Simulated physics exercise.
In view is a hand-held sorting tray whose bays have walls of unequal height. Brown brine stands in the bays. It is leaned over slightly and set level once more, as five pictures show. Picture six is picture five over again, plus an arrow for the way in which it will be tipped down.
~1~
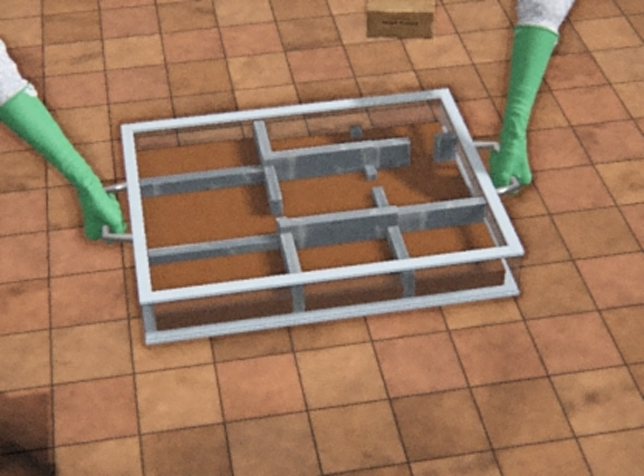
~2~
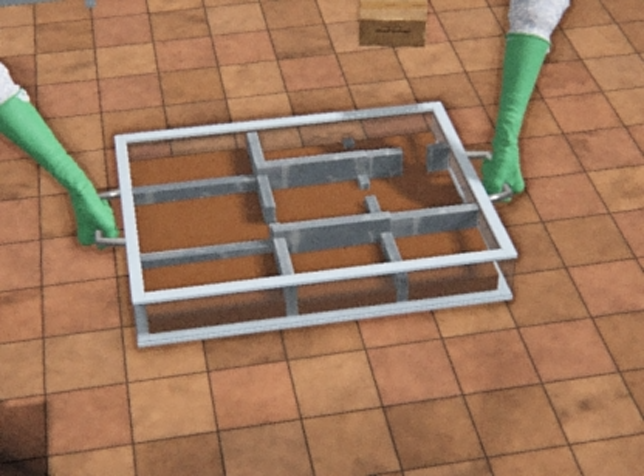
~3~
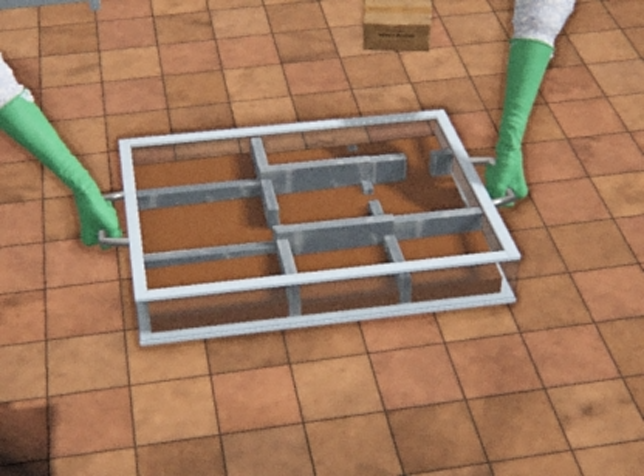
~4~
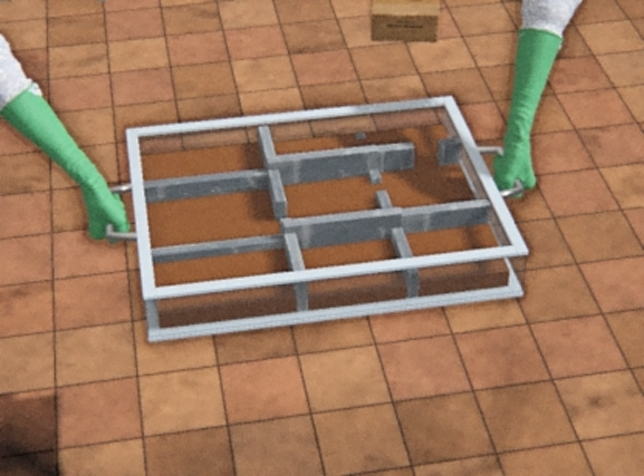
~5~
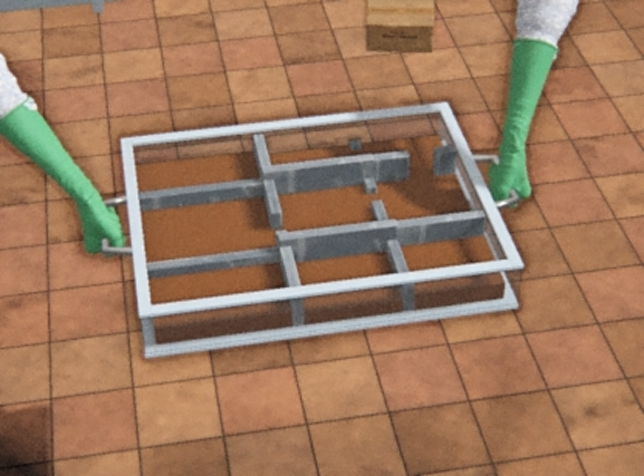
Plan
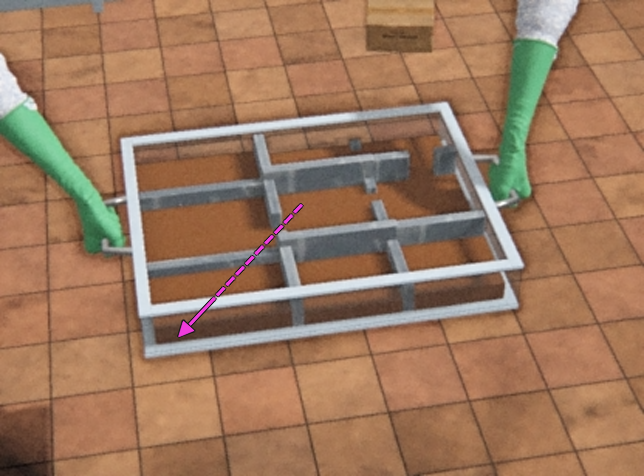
On a floor of square orange-brown tiles, seen from above at an angle, two arms in green gloves and white sleeves reach in from either side. They grip the handles of a pale grey metal-framed tray, its compartments divided by grey walls of uneven height over a brown content, with a small cardboard-coloured box behind. The hands tilt the tray very slightly backward and level it again, while the view shifts a little.
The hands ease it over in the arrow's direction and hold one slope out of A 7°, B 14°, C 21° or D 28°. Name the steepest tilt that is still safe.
Go for A.
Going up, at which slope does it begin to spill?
It is B.
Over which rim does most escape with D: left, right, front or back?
Over the front one.
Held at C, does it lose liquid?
Yes, it does.
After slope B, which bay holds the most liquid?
That is the front left bay.
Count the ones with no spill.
One.
The arrow ends at (182, 332).
If A is chosen, nothing spills; the centre left bay holds the most.
If B is chosen, about 10 % goes over the rim.
If C is chosen, about 36 % goes over the rim.
If D is chosen, about 58 % goes over the rim.
